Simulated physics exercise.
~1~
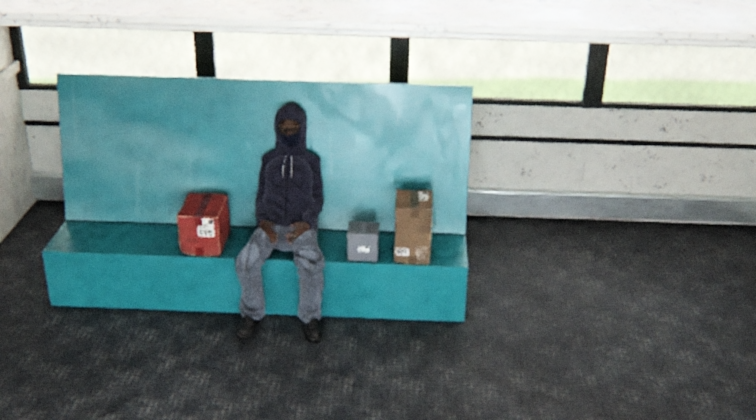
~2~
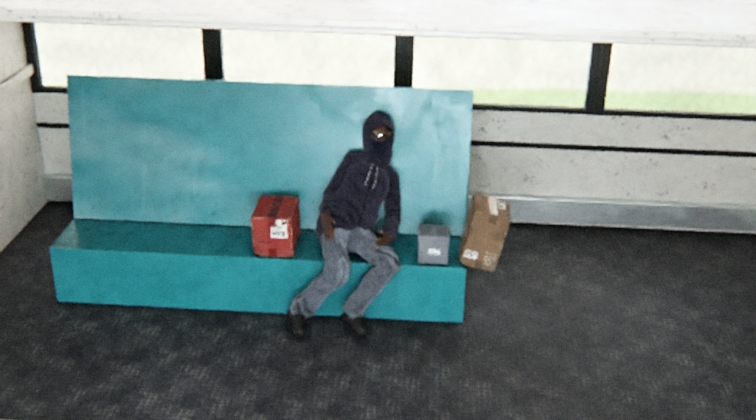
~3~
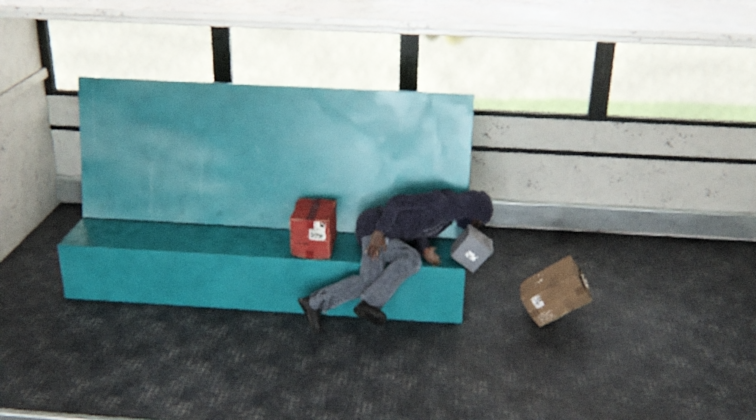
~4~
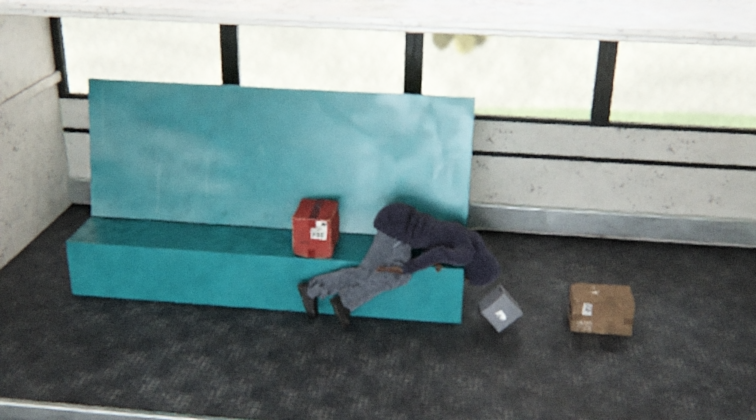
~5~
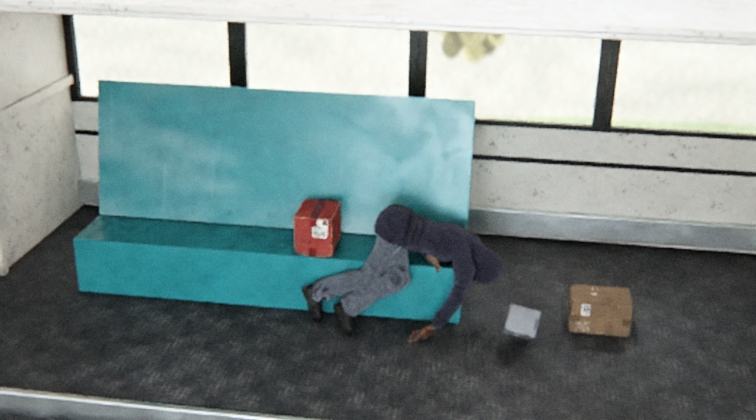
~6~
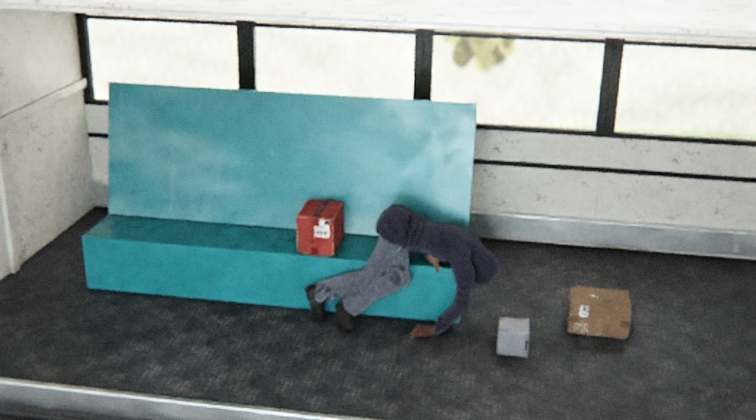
A person in a dark hood sitting on a teal bench slid right and slumped limply over its end, as the brown box and then the small grey one fell to the floor; the red box slid right but stayed on the seat.
